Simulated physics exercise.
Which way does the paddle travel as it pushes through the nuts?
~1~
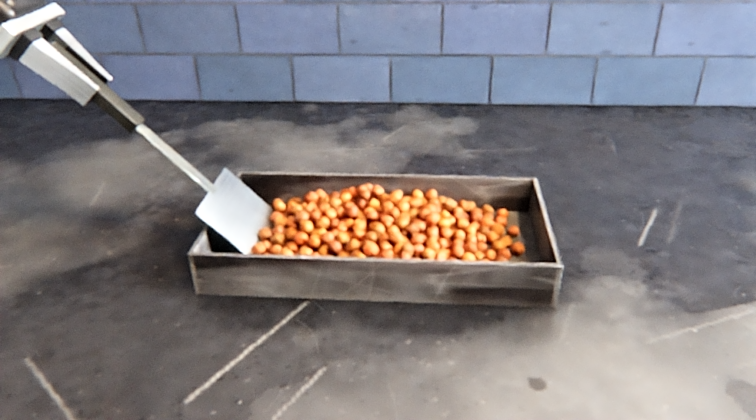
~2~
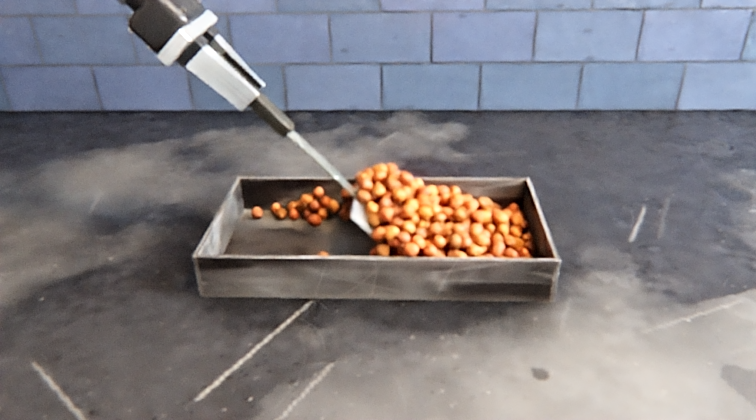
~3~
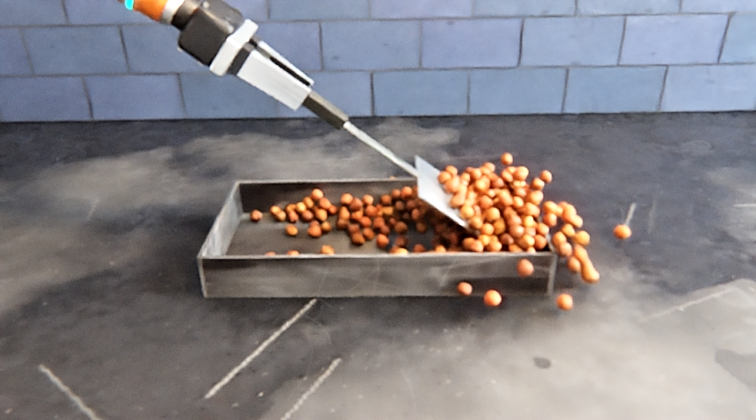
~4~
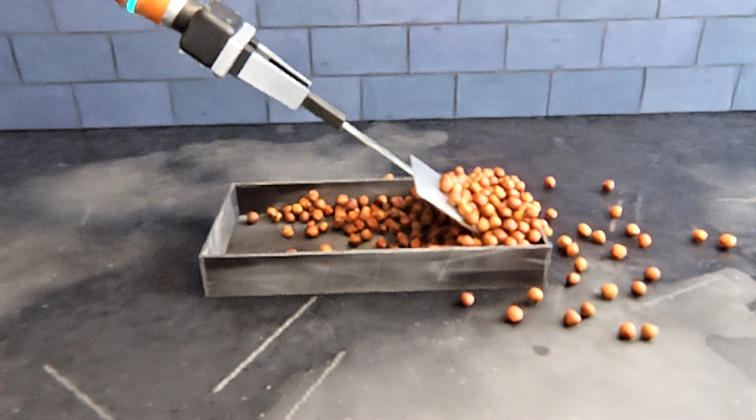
The paddle moves to the right, going from the left end of the tray towards the right end.
A shallow open tray filled with orange-brown hazelnuts sits on a dark, scratched table top before a blue-grey tiled wall, seen from the front and slightly above. A robot arm reaches in from the upper left, holding a pale flat paddle at the tray's left end. The paddle pushes through the nuts to the right, piling them into a tall heap. It rises a little and tilts flatter near the right end, and nuts spill over the edge. The paddle stops, with scattered nuts lying on the table and most still in the tray.
